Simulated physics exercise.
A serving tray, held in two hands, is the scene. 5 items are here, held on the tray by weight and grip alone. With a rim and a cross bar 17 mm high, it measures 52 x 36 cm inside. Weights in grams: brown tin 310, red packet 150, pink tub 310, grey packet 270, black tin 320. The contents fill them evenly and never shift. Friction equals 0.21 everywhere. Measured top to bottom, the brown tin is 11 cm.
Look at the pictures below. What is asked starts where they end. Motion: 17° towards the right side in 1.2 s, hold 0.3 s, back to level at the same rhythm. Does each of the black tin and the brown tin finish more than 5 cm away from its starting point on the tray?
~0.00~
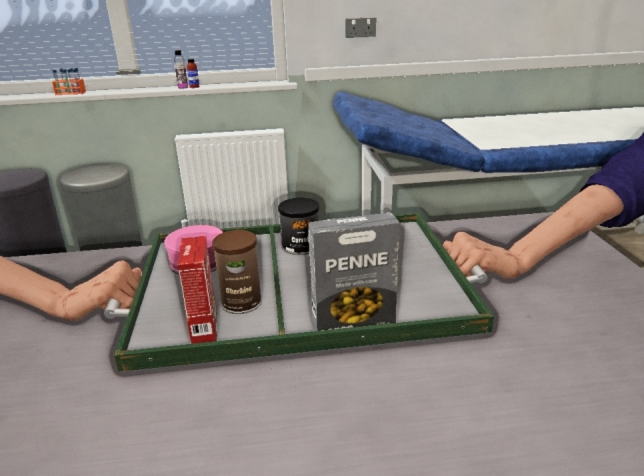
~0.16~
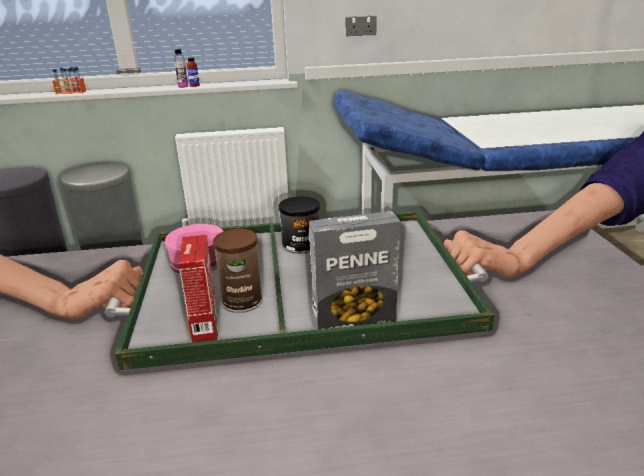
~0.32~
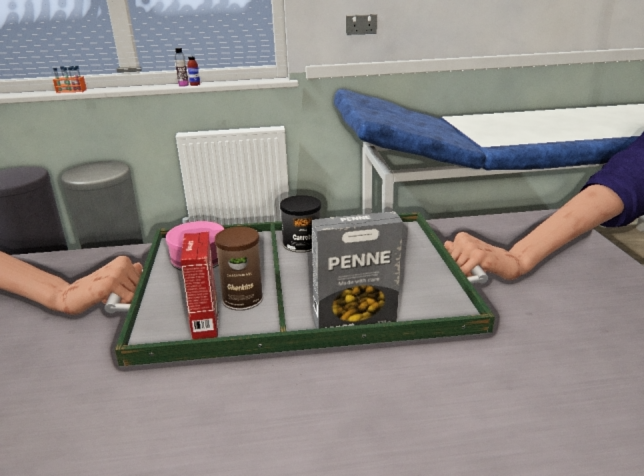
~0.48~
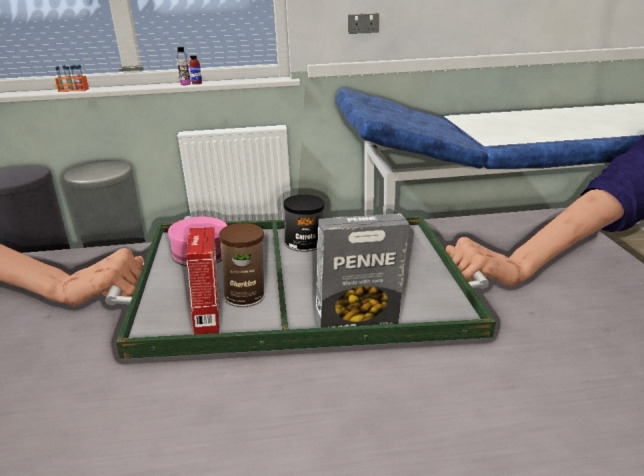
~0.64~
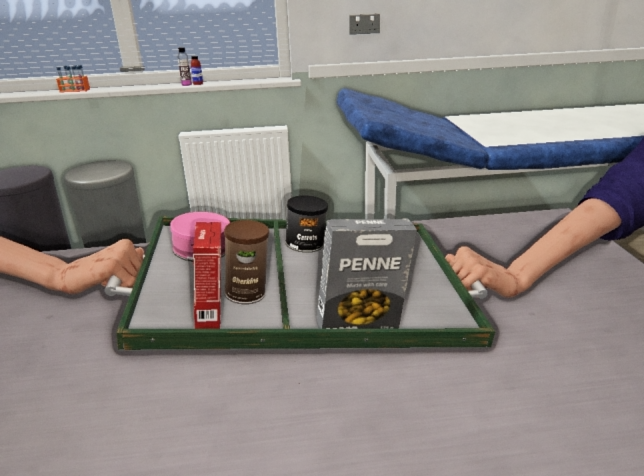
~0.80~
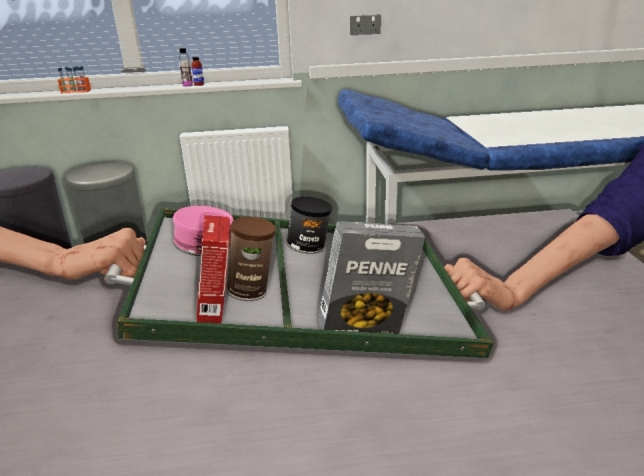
Verdict: The black tin yes; the brown tin no.
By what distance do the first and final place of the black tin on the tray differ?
Some 21 cm.
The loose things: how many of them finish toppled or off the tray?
I get 0.
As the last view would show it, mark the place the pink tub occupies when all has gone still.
(247, 244).
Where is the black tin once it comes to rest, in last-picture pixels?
You'll find it at about (412, 215).
Around 1.30 s, tilt 17°, right edge down; black tin shifted 5 cm near (337, 231); brown tin shifted 2 cm near (268, 256); grey packet shifted 6 cm.
Around 1.50 s, tilt 17°, right edge down; black tin shifted 13 cm near (375, 238); brown tin shifted 2 cm near (268, 255); grey packet shifted 14 cm.
Finally (3.3 s), not toppled but over 5 cm from the start, red packet, pink tub, grey packet and black tin; the last one still in place (within 5 cm). In the last view, black tin near (412, 215), brown tin near (257, 268).
